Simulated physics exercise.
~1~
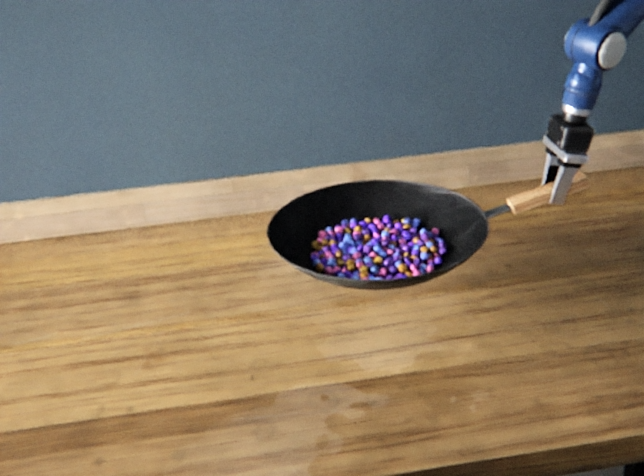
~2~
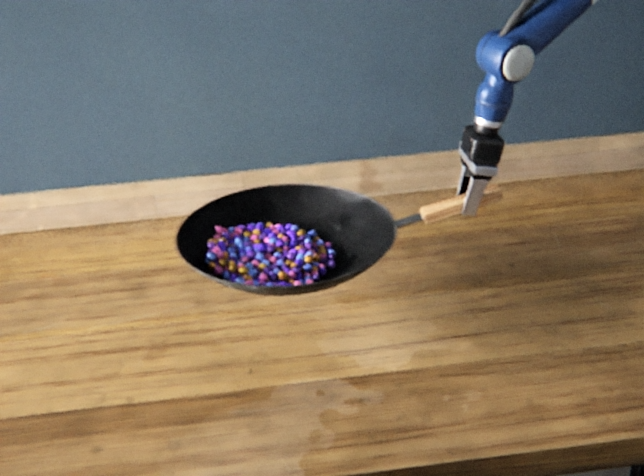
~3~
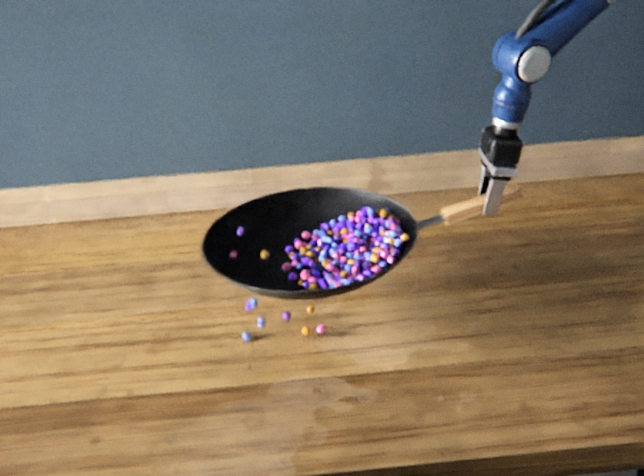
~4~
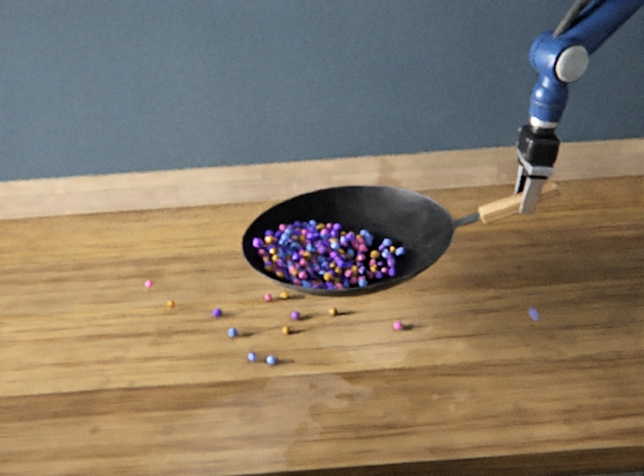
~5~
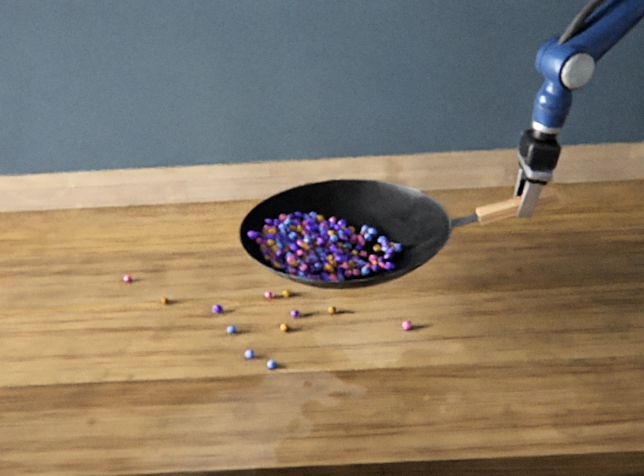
A blue robot arm holding a black wok by its wooden handle moves it left, then back right above a wooden table, jostling the small colourful sweets inside. Several spill onto the tabletop and lie scattered, while most remain heaped in the upright wok.
